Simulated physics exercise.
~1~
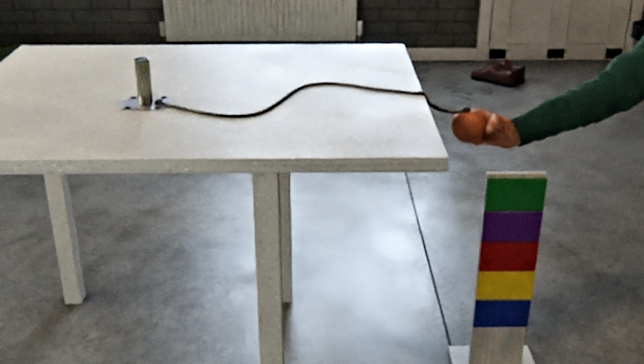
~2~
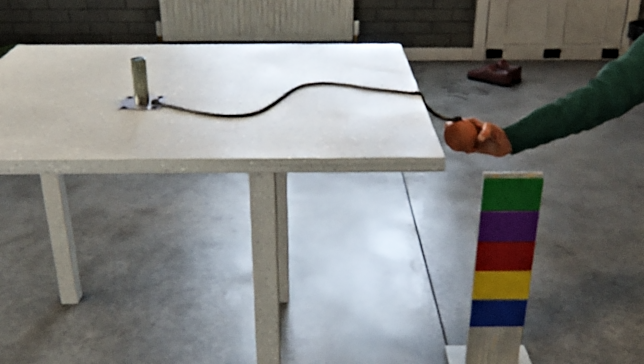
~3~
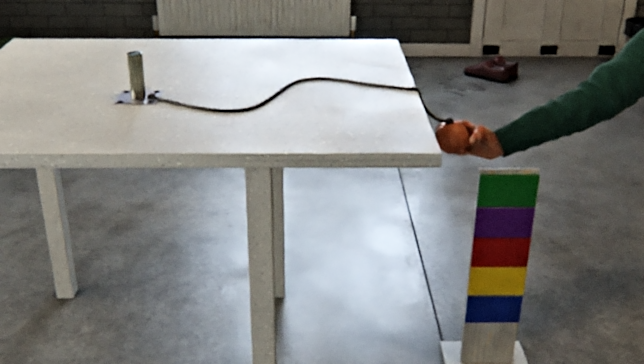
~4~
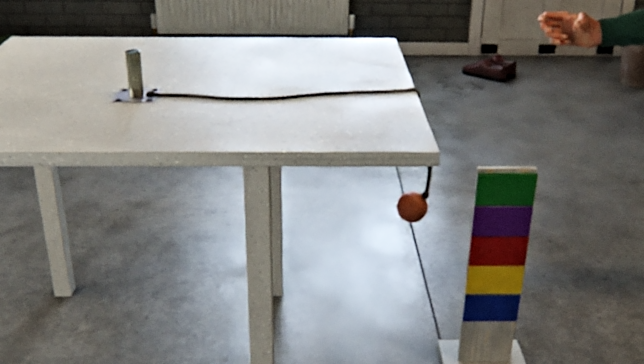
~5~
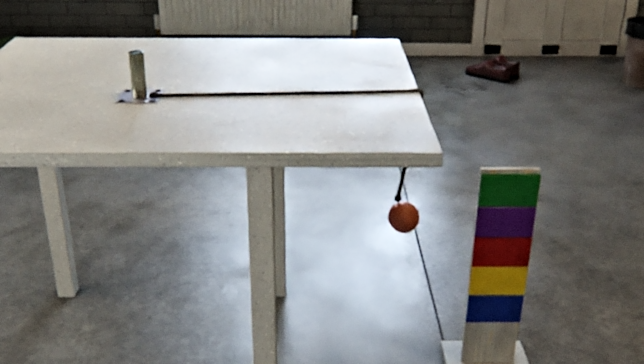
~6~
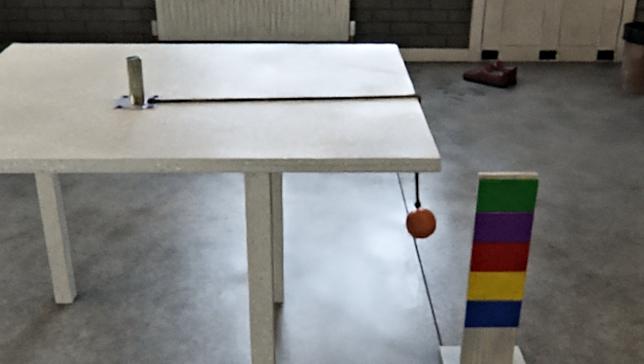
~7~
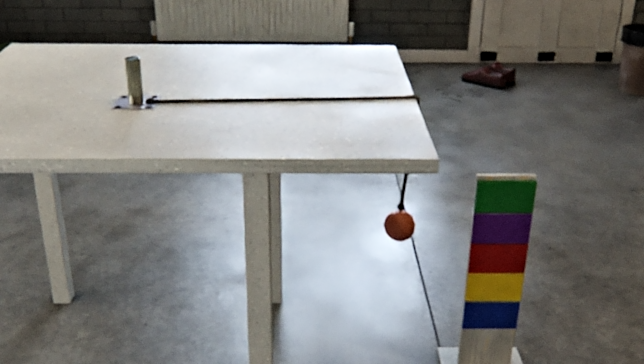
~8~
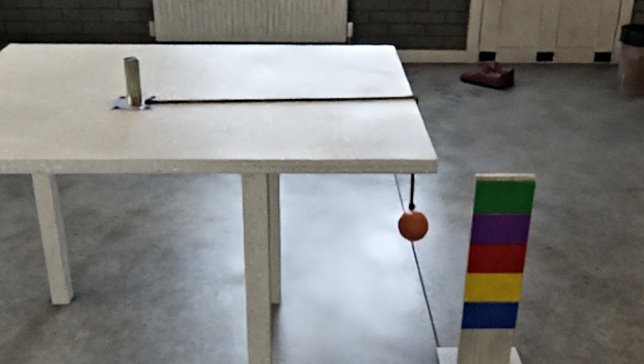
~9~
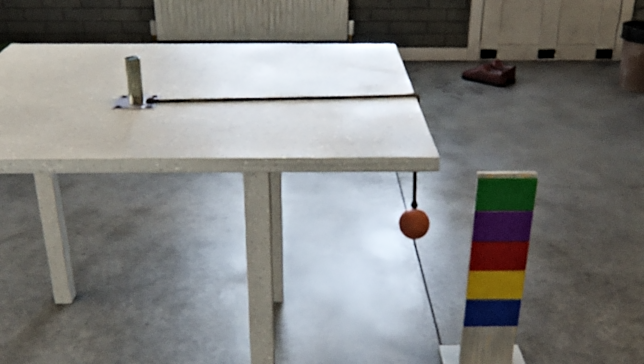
Beside coloured bands, a hand releases an orange ball, which swings and hangs level with purple.
